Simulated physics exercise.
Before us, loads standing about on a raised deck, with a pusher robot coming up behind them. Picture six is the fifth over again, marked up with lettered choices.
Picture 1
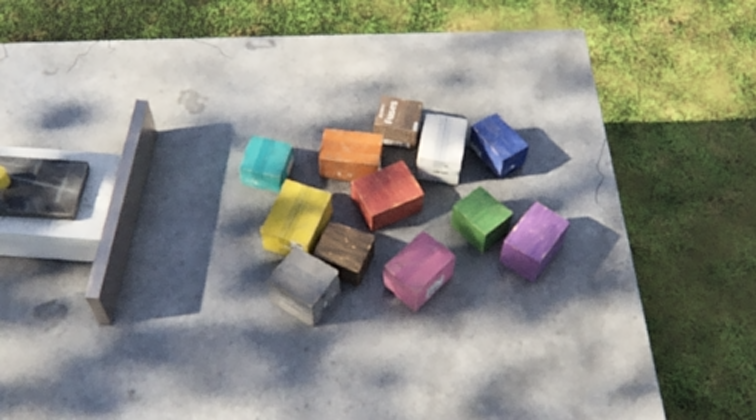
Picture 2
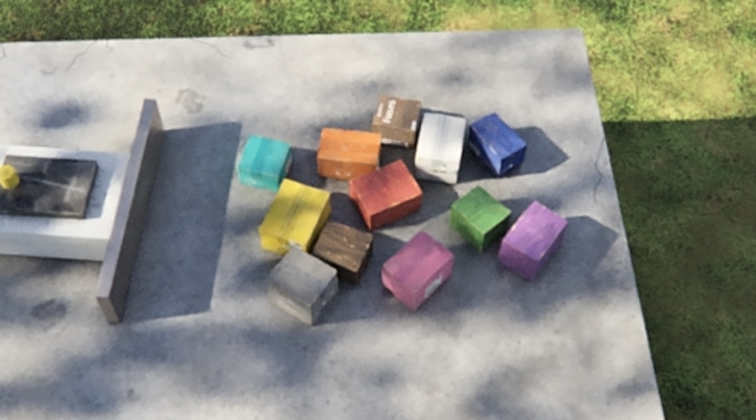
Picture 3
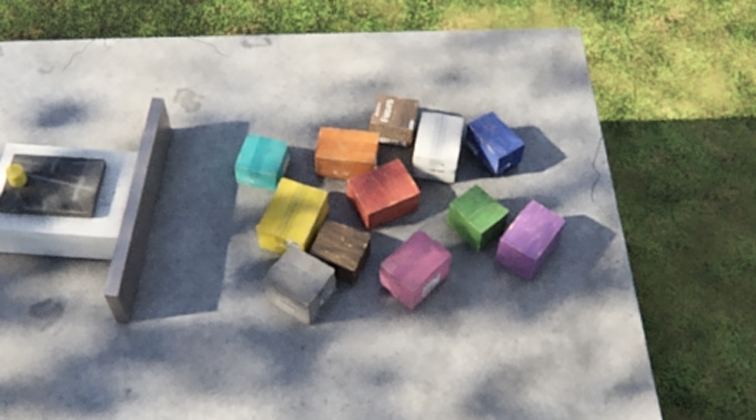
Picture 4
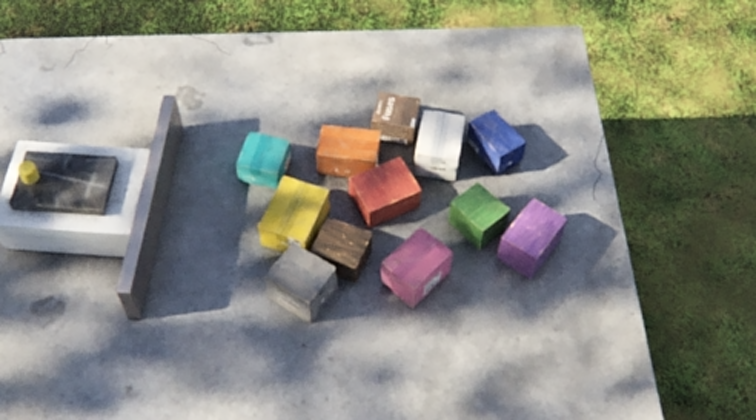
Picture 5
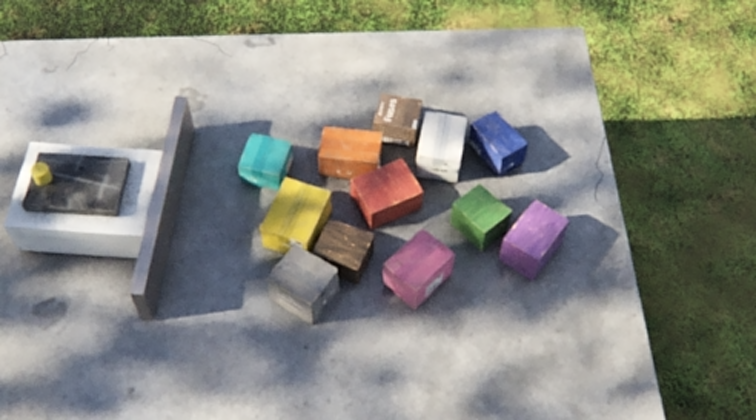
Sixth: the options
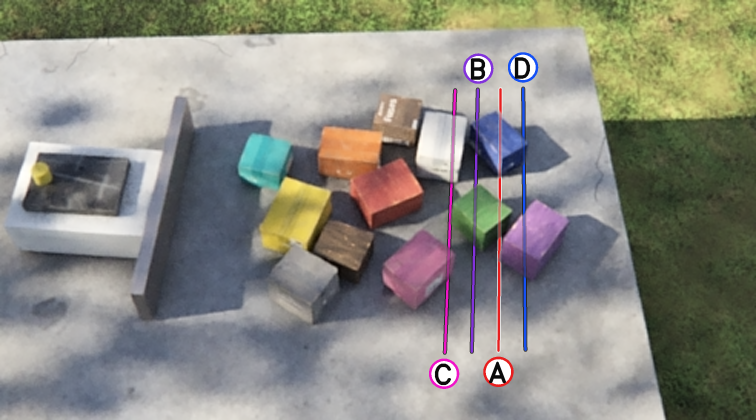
A white pusher robot with a wide grey blade crept slowly to the right across a concrete deck, closing some of the gap to a cluster of colourful blocks, which stayed where they were.
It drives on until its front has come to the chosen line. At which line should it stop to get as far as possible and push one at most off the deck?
It should halt at B.
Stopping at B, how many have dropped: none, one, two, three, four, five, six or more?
One.
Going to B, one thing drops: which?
The blue box goes over.
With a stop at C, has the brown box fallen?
By then, no.
On the copy, A at (500, 209); B at (475, 210); C at (450, 211); D at (524, 208).
On B. First, robot (198, 180); orange box (363, 154); black crate (353, 251).
Then, robot (310, 176); blue box (557, 150); purple crate (560, 250).
Finally, robot (399, 174); blue box over the edge; white box (601, 142); one fallen.
By contrast, A drops two; C is within the limit but short; D drops two.
